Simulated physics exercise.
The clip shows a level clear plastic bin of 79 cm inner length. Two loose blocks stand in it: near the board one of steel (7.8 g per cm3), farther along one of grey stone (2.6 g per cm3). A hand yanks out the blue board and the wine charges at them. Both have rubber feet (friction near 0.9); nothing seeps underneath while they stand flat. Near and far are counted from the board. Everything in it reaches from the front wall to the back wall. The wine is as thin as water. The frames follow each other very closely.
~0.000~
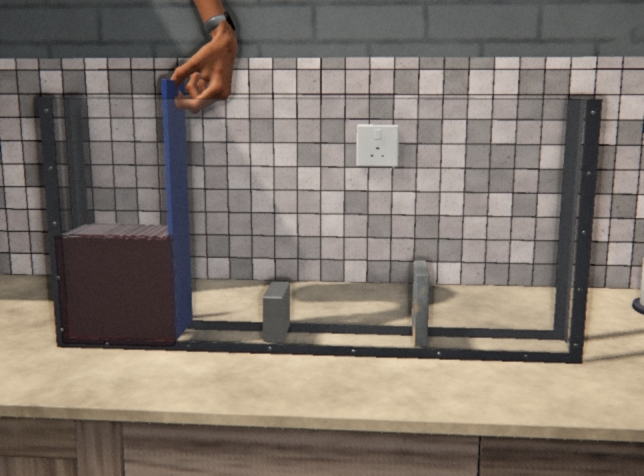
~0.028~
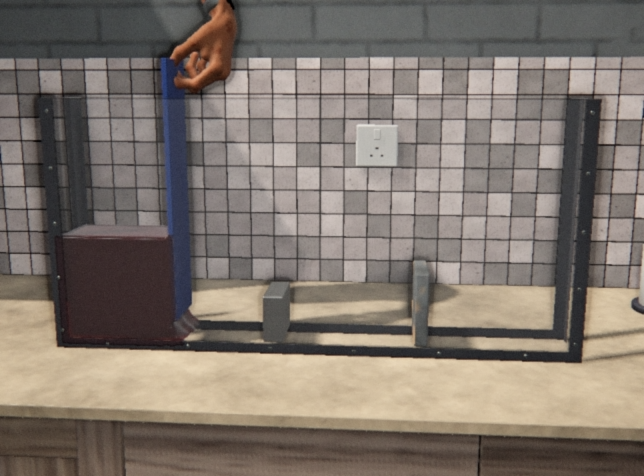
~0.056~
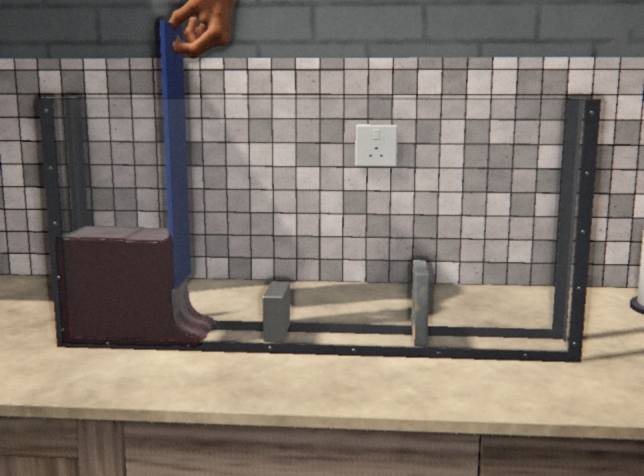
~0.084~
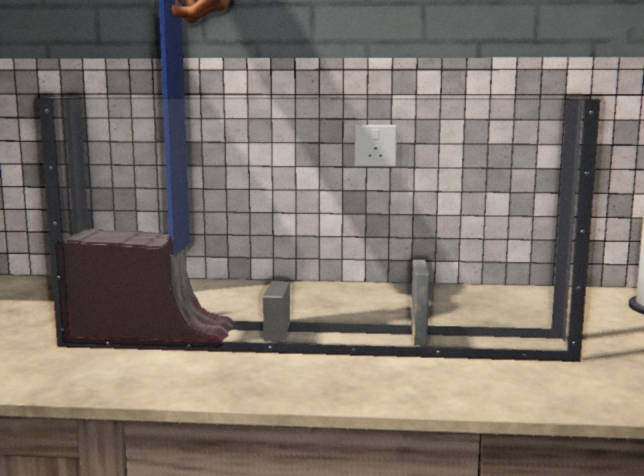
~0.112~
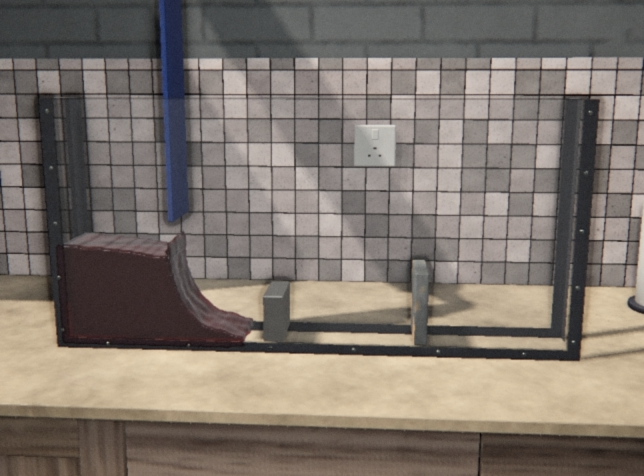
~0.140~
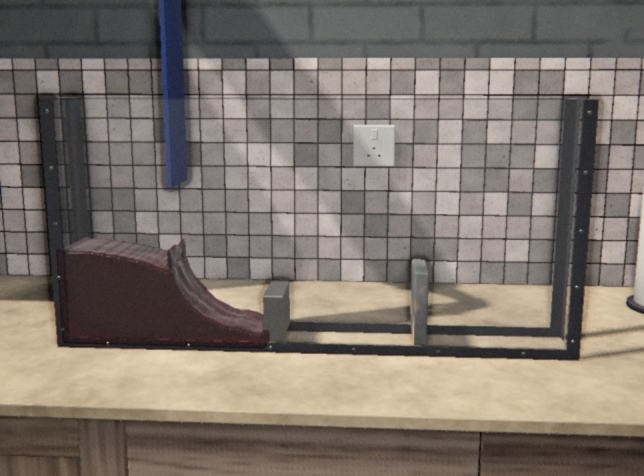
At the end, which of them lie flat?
Near one keeps standing; far one falls.
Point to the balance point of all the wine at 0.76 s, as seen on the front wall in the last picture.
At about (218, 317).
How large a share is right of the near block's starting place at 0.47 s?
Near 20 in a hundred.
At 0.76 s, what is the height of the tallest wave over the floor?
About 15.5 cm.
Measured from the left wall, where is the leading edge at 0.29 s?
Roughly 34 cm out.
Then, 0.29 s in, the front has run 34 cm from the left wall, the near block is upright and the far block is upright.
Then, 0.47 s in, the near block is upright and the far block is upright.
Then, 0.76 s in, the near block is upright and the far block leans 5°.
Finally, the near block is upright and the far block lies flat; 8 per cent of the wine is past where the far block first stood.
